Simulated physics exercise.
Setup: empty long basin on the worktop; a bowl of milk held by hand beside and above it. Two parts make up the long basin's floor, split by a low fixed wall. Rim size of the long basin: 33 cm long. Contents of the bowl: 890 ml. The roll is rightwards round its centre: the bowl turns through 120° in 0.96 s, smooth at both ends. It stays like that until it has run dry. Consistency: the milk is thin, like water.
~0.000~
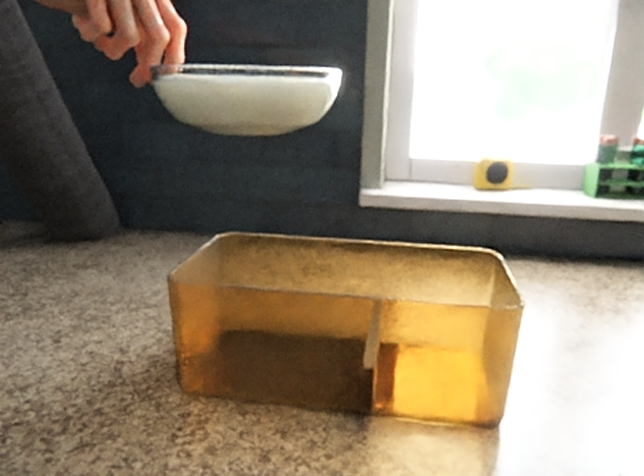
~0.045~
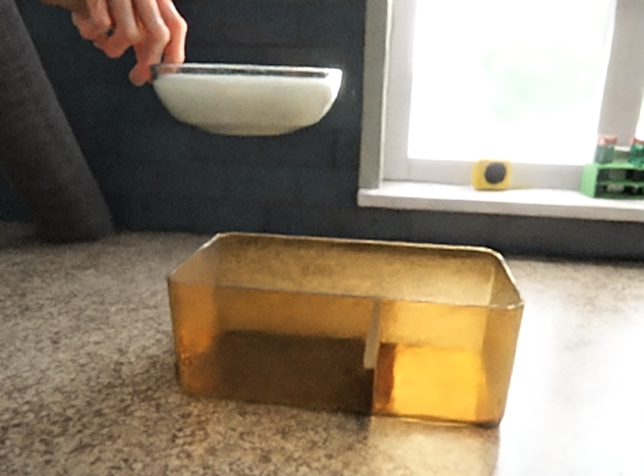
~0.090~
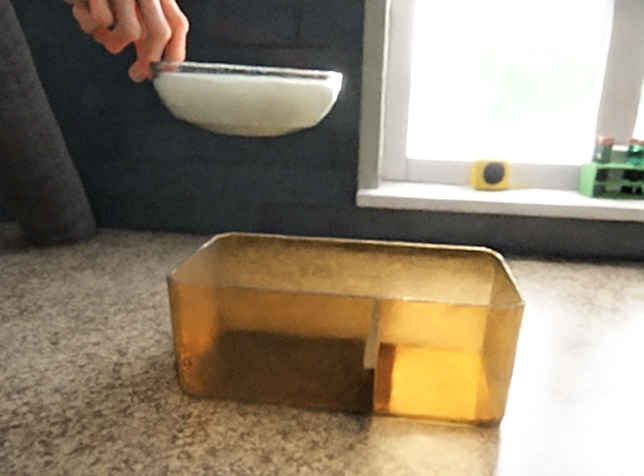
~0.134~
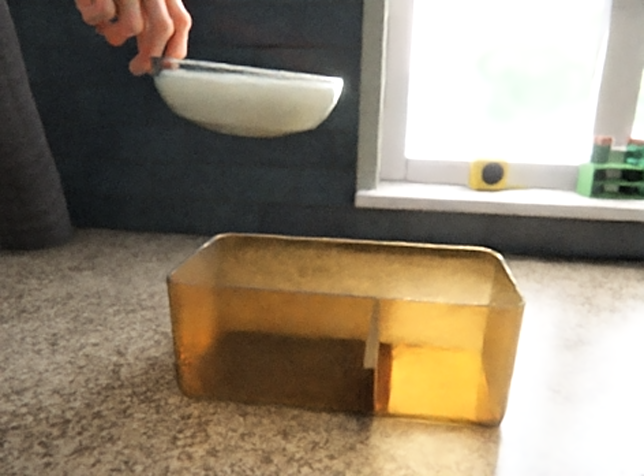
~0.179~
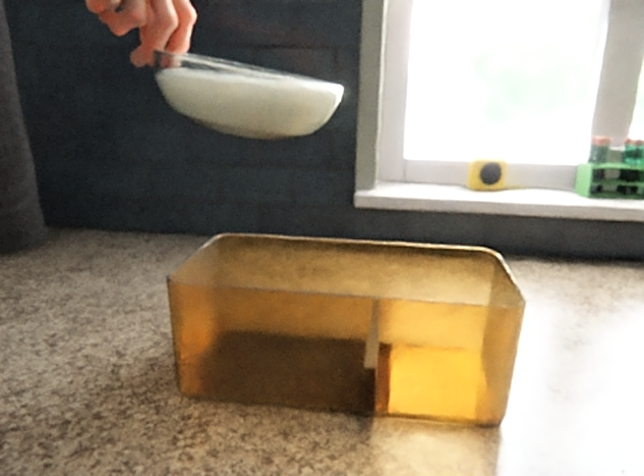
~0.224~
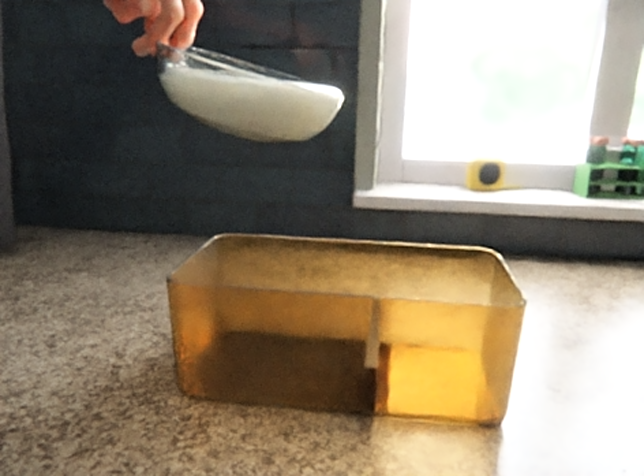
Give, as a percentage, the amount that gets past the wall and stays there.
Past the wall: About 60 %.
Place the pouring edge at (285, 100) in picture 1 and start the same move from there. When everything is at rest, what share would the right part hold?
10 %.
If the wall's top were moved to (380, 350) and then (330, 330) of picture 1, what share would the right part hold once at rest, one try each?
It comes to 45 per cent, and then 85 per cent.
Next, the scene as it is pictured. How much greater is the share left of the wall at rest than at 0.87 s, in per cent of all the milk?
Some 3 per cent.
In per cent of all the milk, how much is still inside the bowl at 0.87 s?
Around 0 in a hundred.
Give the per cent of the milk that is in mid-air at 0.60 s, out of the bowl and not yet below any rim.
It comes to roughly 46 per cent.
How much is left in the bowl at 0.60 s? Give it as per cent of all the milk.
I'd put it near 10 percent.
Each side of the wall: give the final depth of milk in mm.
The left ends up at roughly 12 mm, with the right at roughly 28 mm.
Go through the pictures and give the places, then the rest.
Tilt 0°; pouring edge (338, 73); surface from (167, 78) to (336, 81); the long basin's rim runs from (196, 255) to (510, 278); the wall's top is at (374, 331), in the first picture.
Tilt 1°; pouring edge (338, 74); surface from (167, 77) to (336, 81), in the second picture.
Tilt 3°; pouring edge (339, 77); surface from (167, 75) to (336, 83), in the third picture.
Tilt 6°; pouring edge (340, 82); surface from (167, 73) to (337, 85), in the fourth picture.
Tilt 10°; pouring edge (341, 89); surface from (169, 72) to (338, 88), in the fifth picture.
Tilt 15°; pouring edge (341, 99); surface from (172, 70) to (342, 92); 1 per cent is over the edge, in the sixth picture.
After 0.60 s the tilt is 82° and 11 per cent is still to pour, 3 is left of the wall and 39 right of it.
After 0.87 s the tilt is 117° and 0 per cent is still to pour, 35 is left of the wall and 61 right of it.
After 1.15 s the tilt is 120° and 0 per cent is still to pour, 38 is left of the wall and 60 right of it.
After 1.46 s the tilt is 120° and 0 per cent is still to pour, 39 is left of the wall and 60 right of it.
In the end 39 per cent lies left of the wall, 60 right of it and 2 outside.
